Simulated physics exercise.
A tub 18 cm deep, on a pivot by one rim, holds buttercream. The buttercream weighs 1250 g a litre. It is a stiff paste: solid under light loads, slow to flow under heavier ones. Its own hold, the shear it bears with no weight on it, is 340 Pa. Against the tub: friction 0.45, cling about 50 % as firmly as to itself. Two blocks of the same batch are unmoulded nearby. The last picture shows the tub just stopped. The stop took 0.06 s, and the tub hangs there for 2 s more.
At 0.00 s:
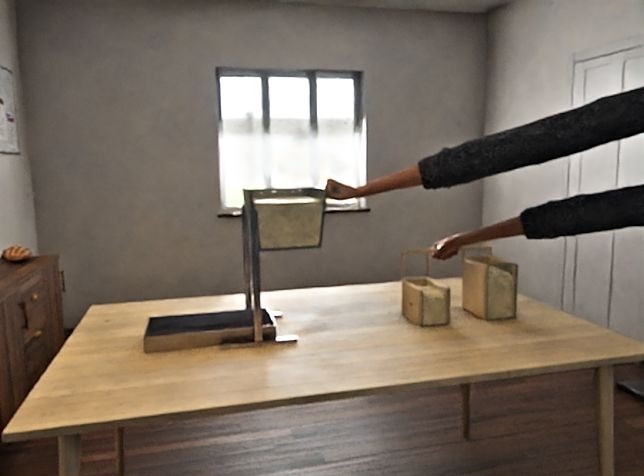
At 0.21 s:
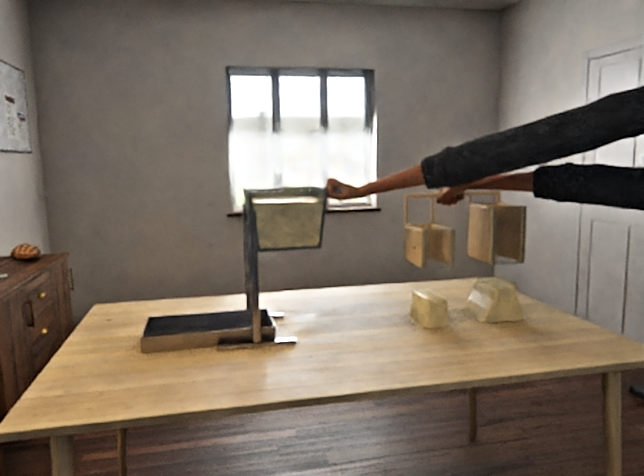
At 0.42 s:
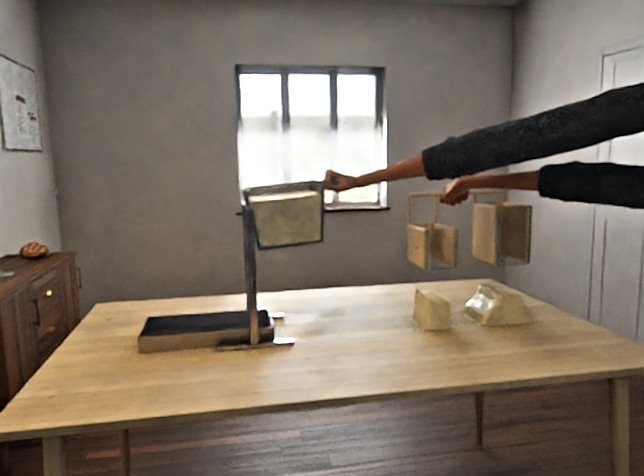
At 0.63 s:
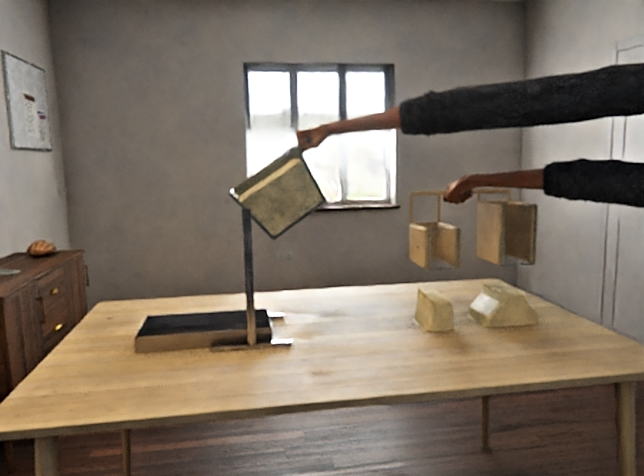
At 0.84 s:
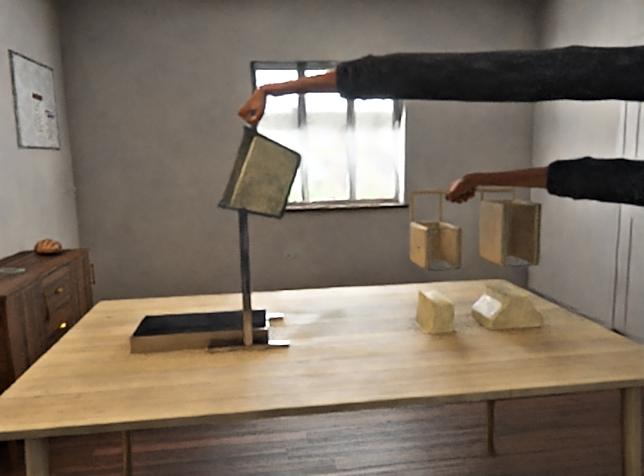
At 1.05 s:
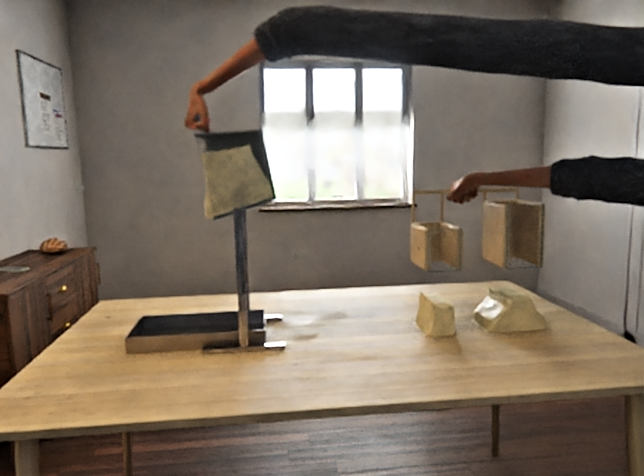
Tub of pale buttercream on a stand being swung over leftward by one hand, after another hand lifts moulds off two blocks.
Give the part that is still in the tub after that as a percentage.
The part that is still in the tub after that is near 0 %.
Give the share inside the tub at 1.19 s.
Near 50 %.
After 1.19 s, the tub is at 100 degrees and holds 49 %.
After 1.36 s, the tub is at 100 degrees and holds 20 %.
After 1.53 s, the tub is at 100 degrees and holds 0 %.
After 1.70 s, the tub is at 100 degrees and holds 0 %.
After 3.05 s, the tub is at 100 degrees and holds 0 %.
